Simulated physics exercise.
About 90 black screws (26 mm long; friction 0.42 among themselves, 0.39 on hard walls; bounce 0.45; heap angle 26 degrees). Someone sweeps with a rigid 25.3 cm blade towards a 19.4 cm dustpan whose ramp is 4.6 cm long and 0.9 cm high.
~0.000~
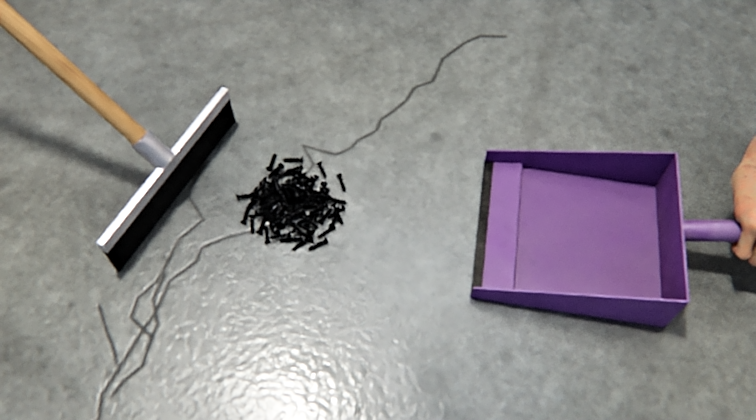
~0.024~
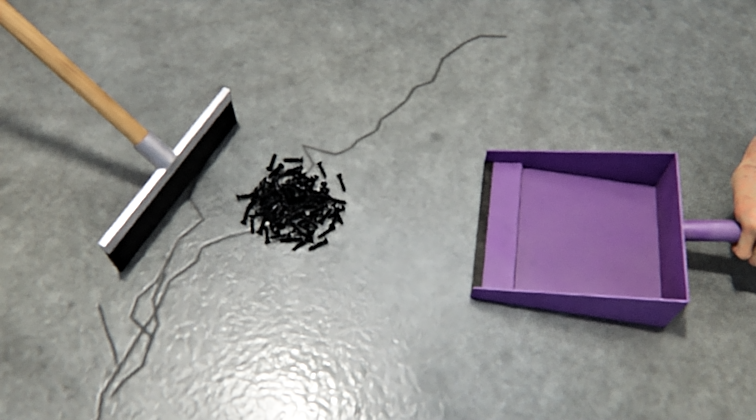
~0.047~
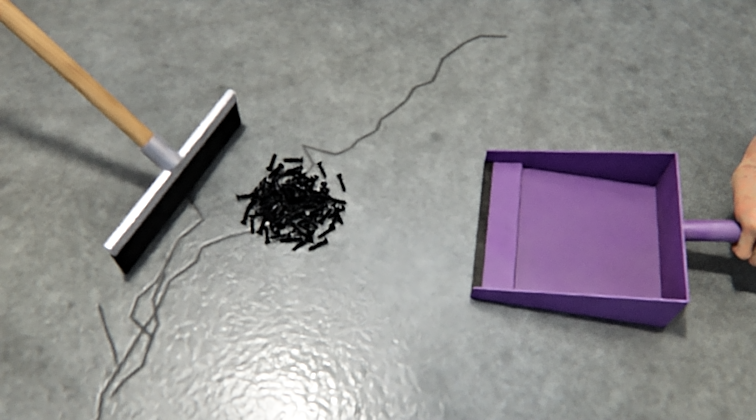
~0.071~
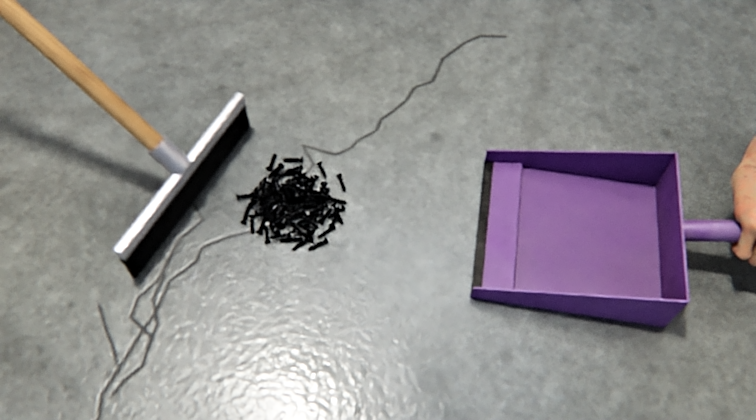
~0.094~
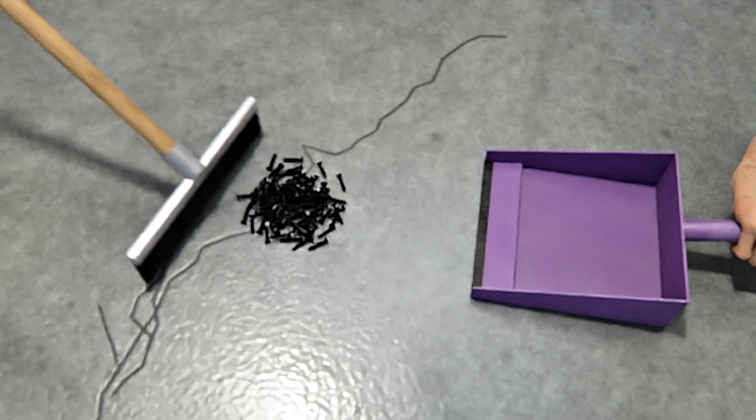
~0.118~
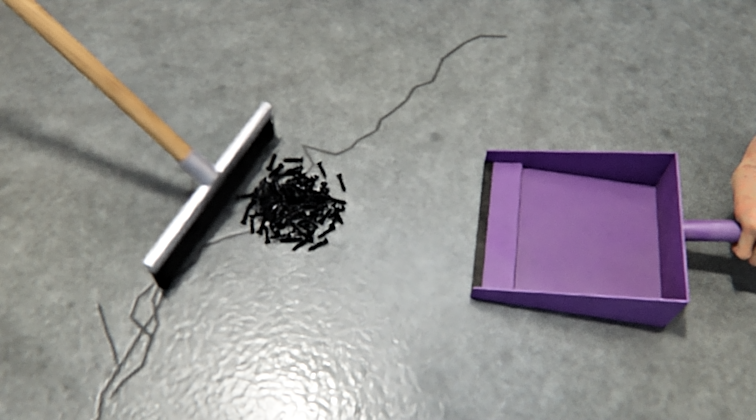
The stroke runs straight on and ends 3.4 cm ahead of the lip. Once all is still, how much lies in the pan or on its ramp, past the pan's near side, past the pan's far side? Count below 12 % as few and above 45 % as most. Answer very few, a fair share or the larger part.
Pan: A fair share, near side: A fair share, far side: Very few.
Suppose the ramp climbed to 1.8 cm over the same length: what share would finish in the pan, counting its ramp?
It would be near 25 per cent.
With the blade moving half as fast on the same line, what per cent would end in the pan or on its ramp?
In that case some 5 per cent.
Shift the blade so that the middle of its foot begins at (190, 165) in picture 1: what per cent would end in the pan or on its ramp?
Some 25 per cent.
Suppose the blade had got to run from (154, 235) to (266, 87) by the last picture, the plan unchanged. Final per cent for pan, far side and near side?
Pan 0, far 5, near 5.
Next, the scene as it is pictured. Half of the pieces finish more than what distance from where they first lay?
About 24 cm.
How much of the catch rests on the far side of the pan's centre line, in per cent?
Some 10 per cent.
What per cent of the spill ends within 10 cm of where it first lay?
About 0 per cent.
After 0.27 s, middle of the blade 18 cm from the lip; 0 % over the lip, far side 0 %, near side 0 %.
Then, at 0.37 s, middle of the blade 10 cm from the lip; 0 % over the lip, far side 0 %, near side 20 %.
After 0.60 s, middle of the blade 7 cm from the lip; 40 % over the lip, far side 0 %, near side 30 %.
In the end, at 1.8 s, pan 35 %, near side 30 %, far side 0 %, in front of the lip or behind the blade 30 %.
